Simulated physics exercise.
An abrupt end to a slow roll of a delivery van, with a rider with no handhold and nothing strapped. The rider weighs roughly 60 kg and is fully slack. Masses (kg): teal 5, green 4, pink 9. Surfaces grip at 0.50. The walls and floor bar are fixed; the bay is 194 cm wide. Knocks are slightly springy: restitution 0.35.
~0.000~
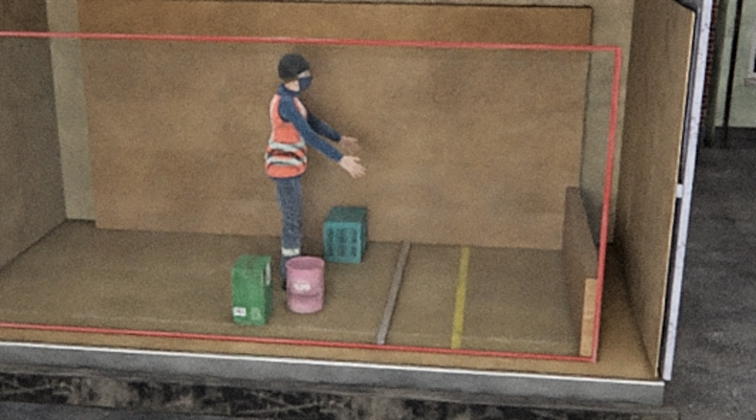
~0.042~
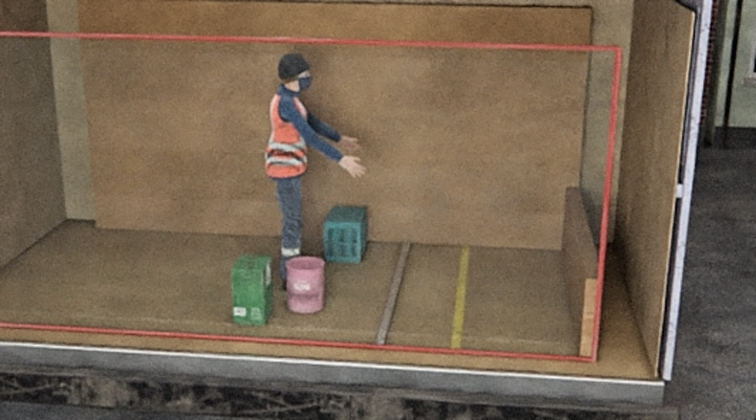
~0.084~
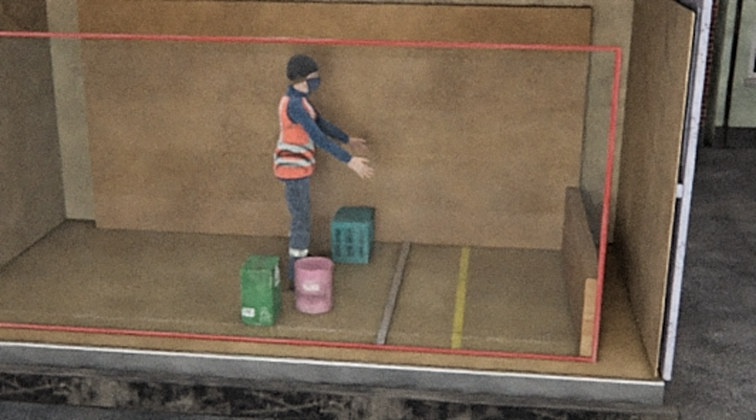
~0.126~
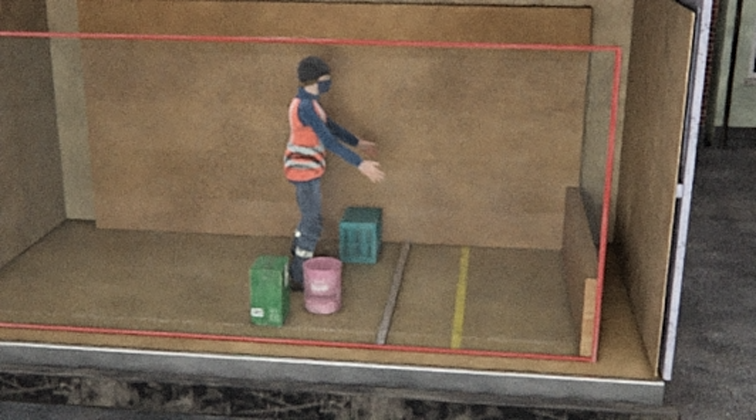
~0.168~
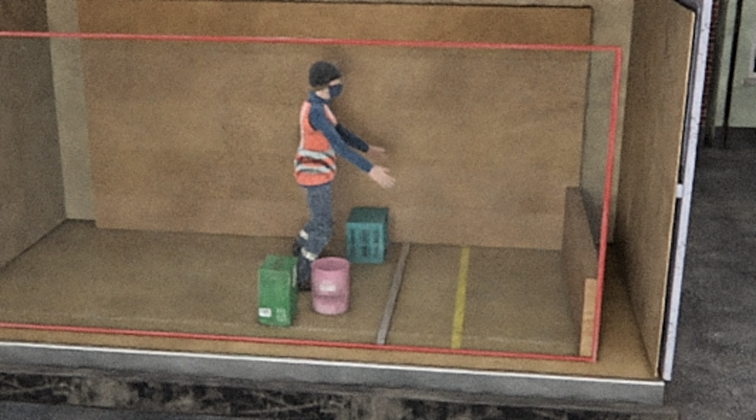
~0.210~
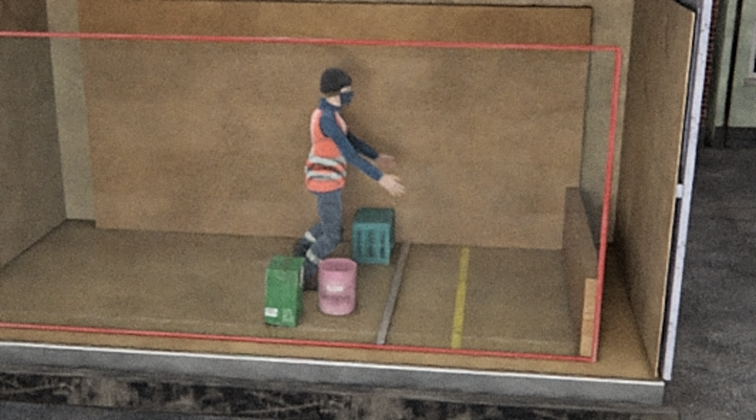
At the start, a masked person in an orange vest stands still, arms held out to the right, behind a green container and a pink bucket, near a teal crate. Then all three objects slide slightly right across the floor while the person shifts right too, leaning forward with knees bending.
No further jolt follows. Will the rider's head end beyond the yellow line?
The rider's head passes the yellow line.
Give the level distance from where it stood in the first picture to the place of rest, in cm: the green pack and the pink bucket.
About: Green pack 35, pink bucket 30.
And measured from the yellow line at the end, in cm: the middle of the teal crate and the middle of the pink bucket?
Teal crate 60 short, pink bucket 70 short.
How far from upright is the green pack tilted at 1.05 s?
About 30°.
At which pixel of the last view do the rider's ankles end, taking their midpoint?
Around (352, 264).
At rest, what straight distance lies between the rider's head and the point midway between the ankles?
Some 130 cm apart.
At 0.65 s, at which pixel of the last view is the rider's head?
Near (477, 221).
After 0.40 s the rider's head is 58 cm short of the yellow line, near (384, 151) in the last picture's view; the pink bucket 73 cm short of the yellow line, tilted 0°.
After 0.65 s the rider's head is 9 cm past the yellow line, near (477, 221) in the last picture's view; the pink bucket 73 cm short of the yellow line, tilted 0°.
After 1.05 s the rider's head is 44 cm past the yellow line, near (524, 284) in the last picture's view; the pink bucket 73 cm short of the yellow line, tilted 0°.
When all is still (2.3 s), teal crate stops short of the yellow line; green pack stops short of the yellow line; pink bucket stops short of the yellow line; rider's head crosses the yellow line.
